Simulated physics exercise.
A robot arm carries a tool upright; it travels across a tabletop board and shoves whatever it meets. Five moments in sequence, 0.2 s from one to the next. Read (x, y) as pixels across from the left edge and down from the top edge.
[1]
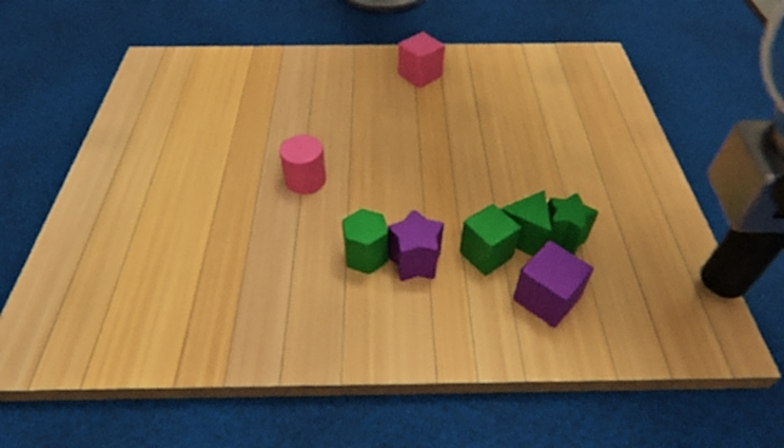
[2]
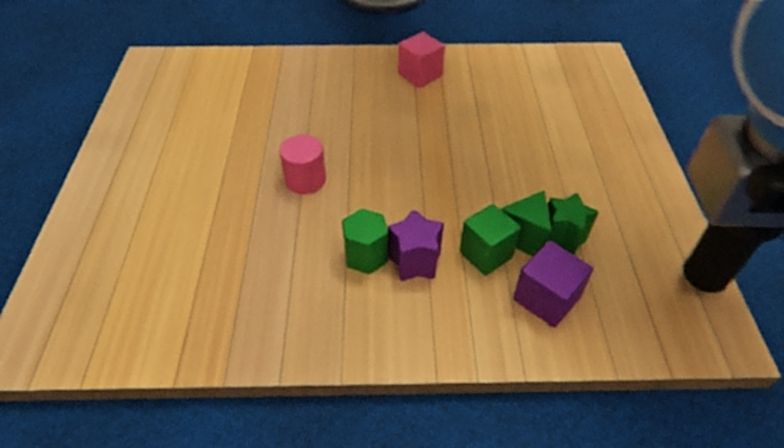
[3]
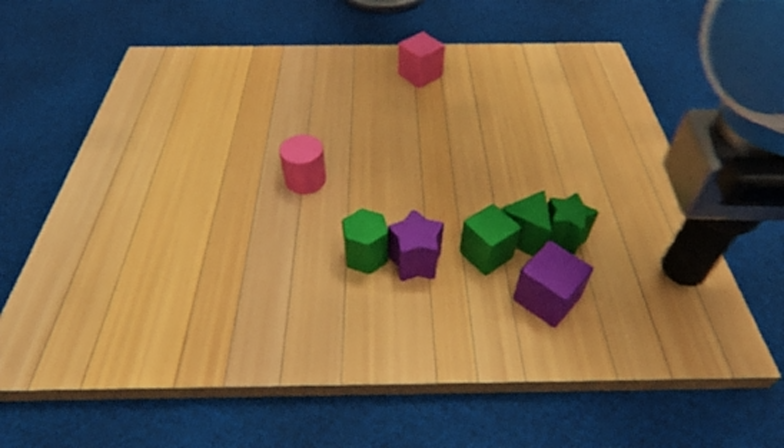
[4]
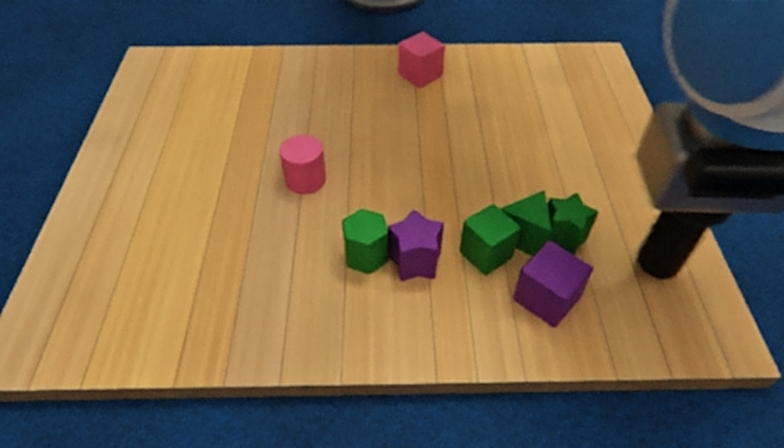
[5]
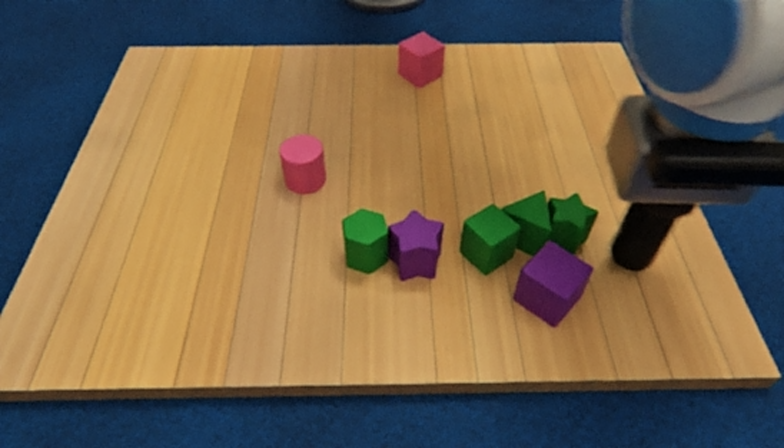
A dark, stick-like tool on a machine arm slides slowly leftward over the right side of a wooden board on blue cloth, seen from above at an angle. A pink block sits at the top, a pink cylinder left of centre, a green hexagon and purple star near the middle, and three green pieces beside a purple cube rightward. The tool nears these, while the blocks and camera stay still.
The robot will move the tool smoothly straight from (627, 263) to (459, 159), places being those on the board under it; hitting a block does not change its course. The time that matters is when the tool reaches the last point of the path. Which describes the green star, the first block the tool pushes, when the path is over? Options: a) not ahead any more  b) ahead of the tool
a (not ahead any more)
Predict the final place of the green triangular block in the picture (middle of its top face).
It is at (467, 193).
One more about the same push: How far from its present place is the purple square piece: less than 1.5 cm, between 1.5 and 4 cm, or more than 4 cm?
Travels under 1.5 cm.
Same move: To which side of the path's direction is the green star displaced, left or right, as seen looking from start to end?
It moves off to the left.
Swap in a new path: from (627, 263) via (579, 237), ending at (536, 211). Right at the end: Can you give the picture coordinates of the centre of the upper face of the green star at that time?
It should be at about (506, 179).
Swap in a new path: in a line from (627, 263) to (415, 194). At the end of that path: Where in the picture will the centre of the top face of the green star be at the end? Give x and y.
At roughly (387, 148).
What follows on the original path. One third of the way, tool (566, 217); green square piece (481, 227), turned 40° anticlockwise; green triangular block (498, 200), turned 20° anticlockwise; green star (531, 191), turned 25° anticlockwise.
Two thirds of the way, tool (510, 182); green square piece (479, 229), turned 50° anticlockwise; green triangular block (470, 194), turned 60° anticlockwise; green star (481, 169), turned 60° anticlockwise.
At the end, tool (460, 150); green square piece (479, 229), turned 55° anticlockwise; green triangular block (467, 193), turned 65° anticlockwise; purple square piece still; green star (464, 161), turned 100° anticlockwise.
